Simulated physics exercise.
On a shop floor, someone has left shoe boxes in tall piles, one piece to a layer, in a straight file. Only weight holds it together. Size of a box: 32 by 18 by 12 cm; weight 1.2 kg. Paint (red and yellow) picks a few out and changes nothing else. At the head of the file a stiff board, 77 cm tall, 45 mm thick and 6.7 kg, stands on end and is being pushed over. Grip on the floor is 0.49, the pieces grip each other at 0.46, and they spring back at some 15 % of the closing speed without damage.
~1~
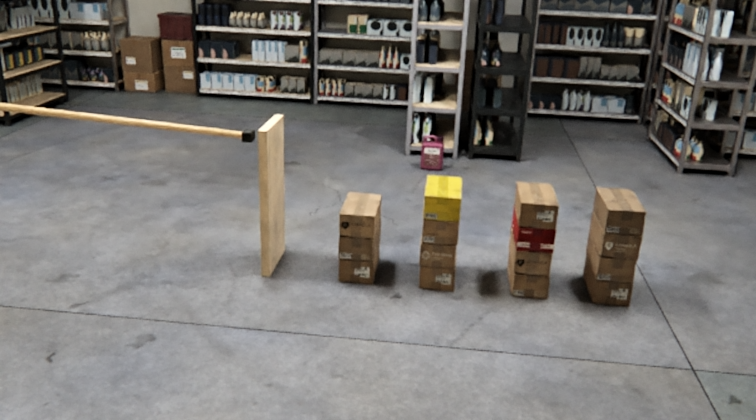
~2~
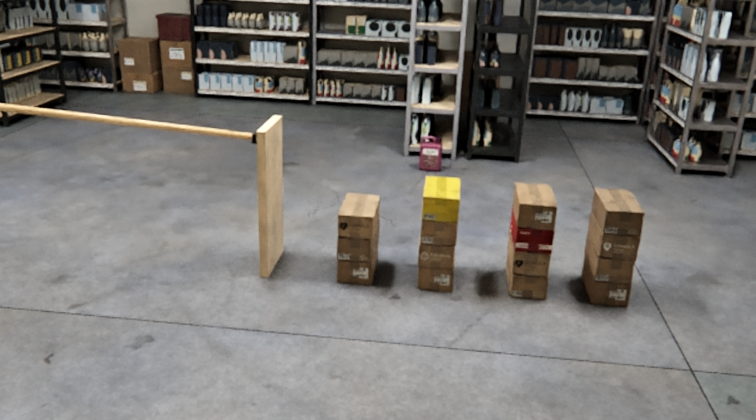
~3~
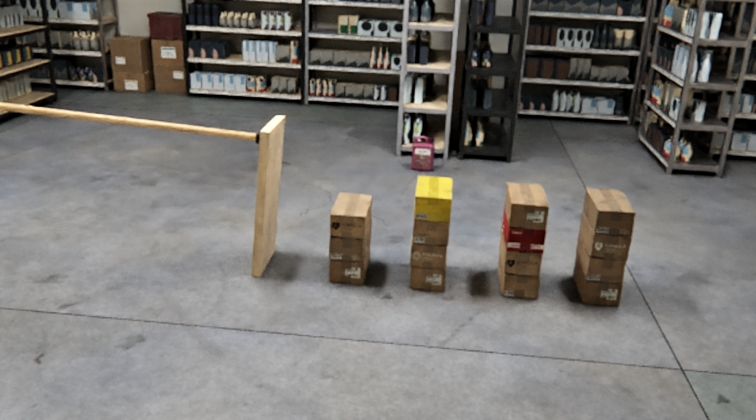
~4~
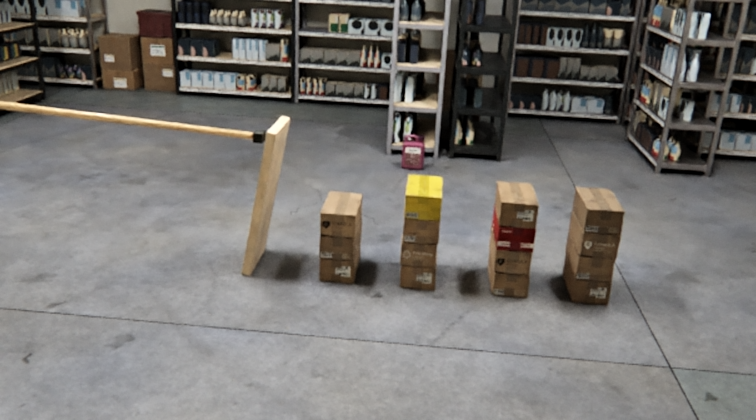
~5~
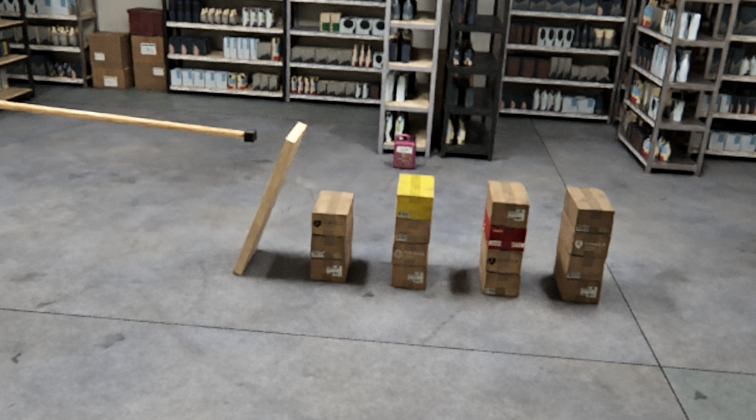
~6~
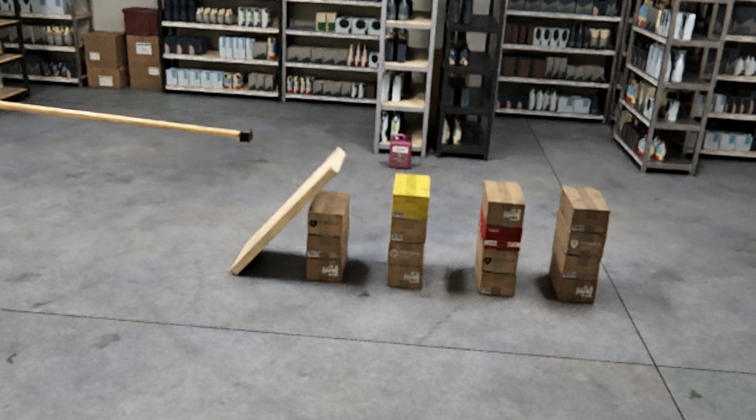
On a concrete shop floor, a wooden pole reaches in from the left toward an upright board beside four stacks of cardboard boxes in a row. The pole pushes the board's top rightward, then stops, while the board tilts farther, leaning steeply over the nearest stack as the boxes stay put.
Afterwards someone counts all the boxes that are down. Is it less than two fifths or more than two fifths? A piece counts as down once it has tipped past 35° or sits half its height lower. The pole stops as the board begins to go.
It comes to fewer than two in five.
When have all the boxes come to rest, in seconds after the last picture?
Near 0.5 s.
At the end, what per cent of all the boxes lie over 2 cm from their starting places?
5 per cent.
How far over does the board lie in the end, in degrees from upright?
About 45°.
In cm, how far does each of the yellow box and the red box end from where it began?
About: Yellow 0, red 0.
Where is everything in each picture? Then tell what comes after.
In the first frame (places mark the middle of the side facing us; the camera pans a little), pole end (245, 138) 7 cm short, board 0° from upright; yellow box (442, 209); red box (536, 241); the rest undisturbed.
In the second frame, pole end (256, 139) 11 mm short, board 0° from upright; yellow box (441, 210).
In the third frame, pole end (260, 139) 49 mm in, board 4° from upright; yellow box (433, 210); the rest undisturbed.
In the fourth frame, pole end (256, 138) 8 cm in, stopped, board 10° from upright; red box (516, 240); the rest undisturbed.
In the fifth frame, pole end (248, 137) 8 cm in, stopped, board 20° from upright; yellow box (414, 208); the rest undisturbed.
In the sixth frame, pole end (243, 137) 8 cm in, stopped, board 40° from upright; red box (503, 239); yellow box (410, 208); the rest undisturbed.
Then, 0.06 s after the last picture, board 43° from upright; none of the 15 boxes down, 1 disturbed.
Then, 0.11 s after the last picture, board 44° from upright; none of the 15 boxes down, 1 disturbed.
At rest, board 44° from upright; none of the 15 boxes down, 1 disturbed; red box unmoved; yellow box unmoved. That is 0 per cent. As the last picture would show them, middles, red box near (500, 226), yellow box near (411, 196).
